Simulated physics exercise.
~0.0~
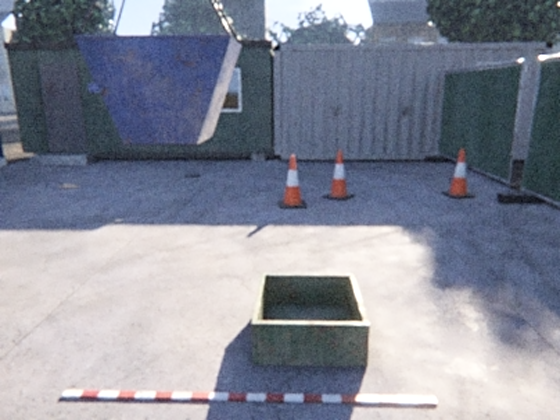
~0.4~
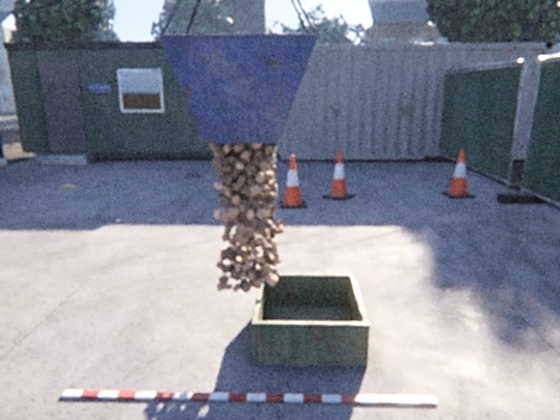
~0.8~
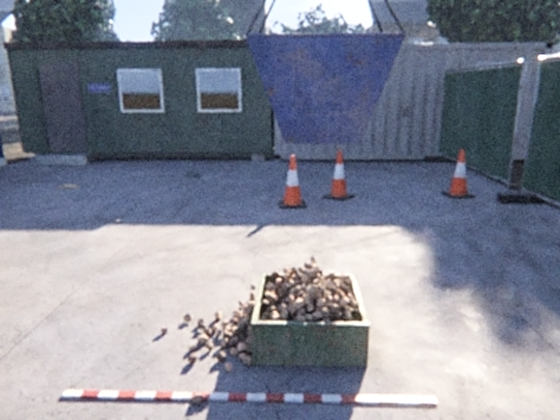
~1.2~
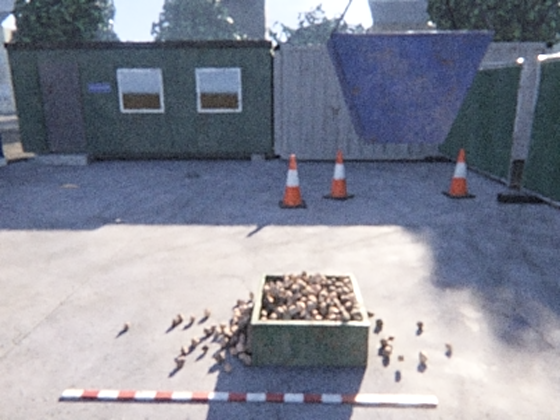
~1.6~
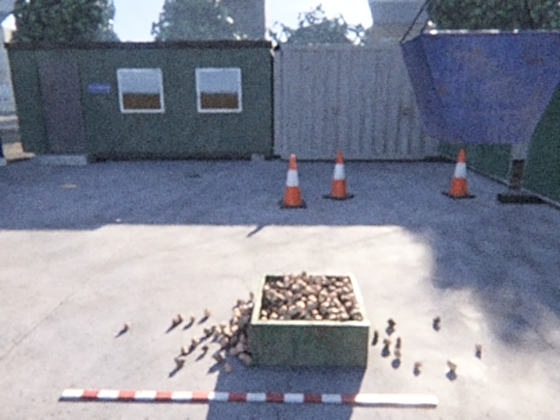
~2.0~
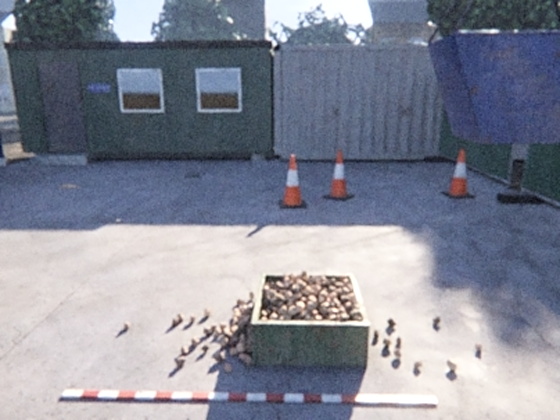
A large blue skip hanging from a crane moved right across a yard, dropping a stream of stones from its bottom toward a green bin. Most ended up heaped in the bin, with some spilled on its left and a few scattered on its right.
